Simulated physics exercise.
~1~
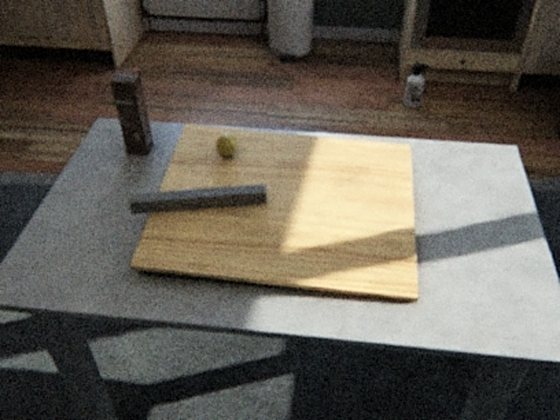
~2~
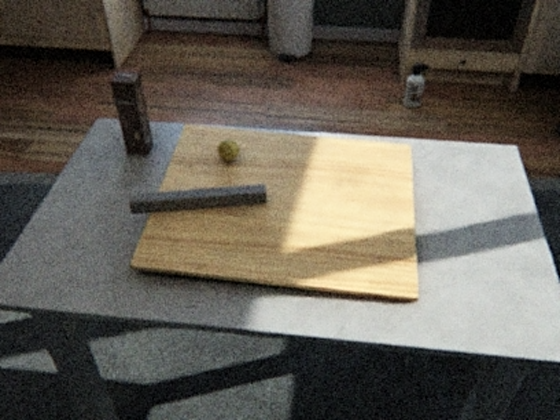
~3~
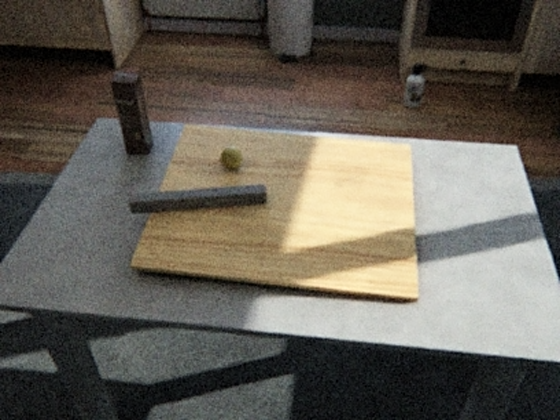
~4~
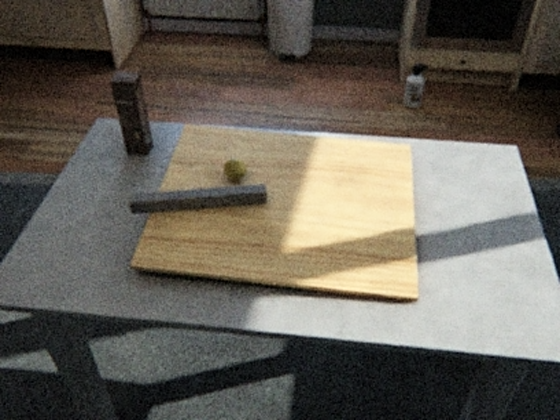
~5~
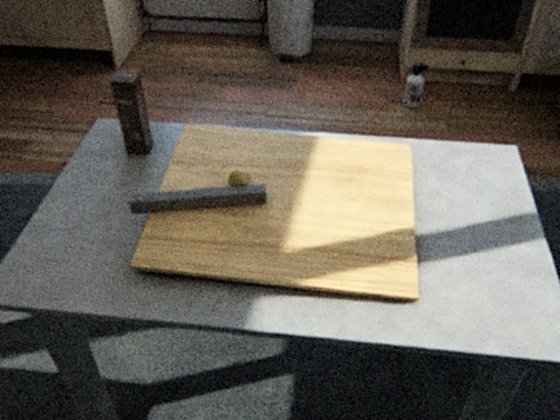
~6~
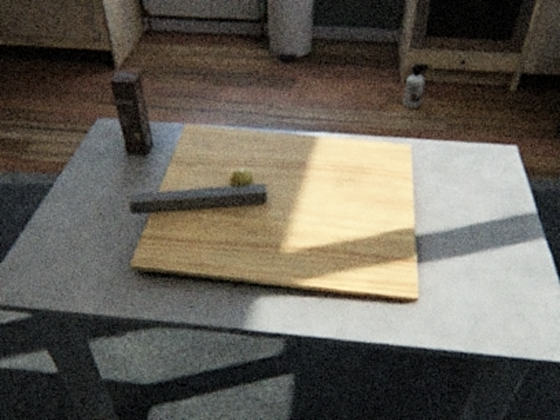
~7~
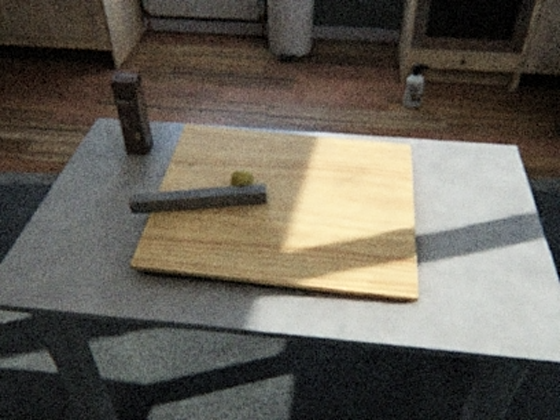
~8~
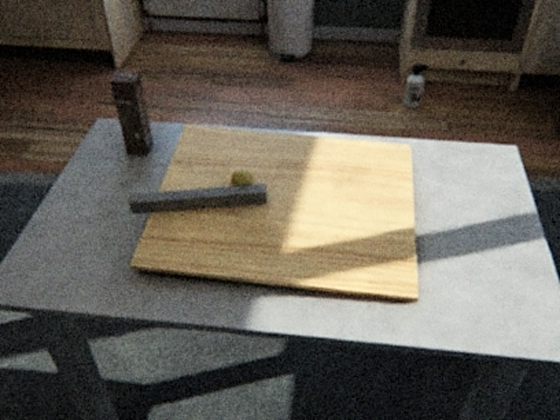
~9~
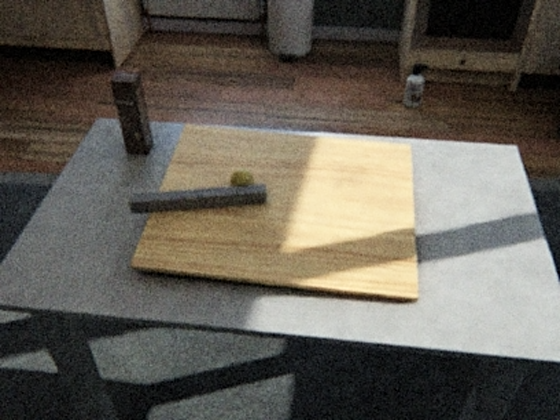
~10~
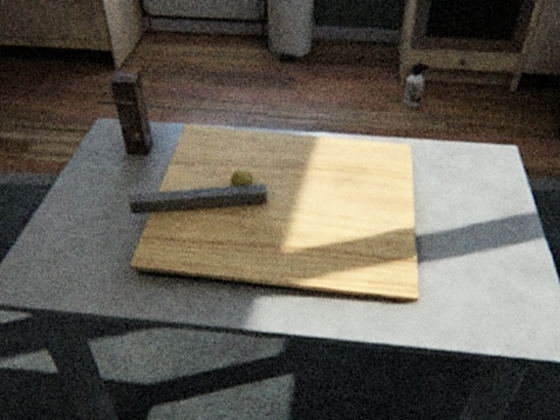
On a wooden board lying on a gray table, a small yellow lemon rolled a short way toward the viewer and slightly right, then came to rest against a long dark block, while the upright brown carton at the back left stayed put.
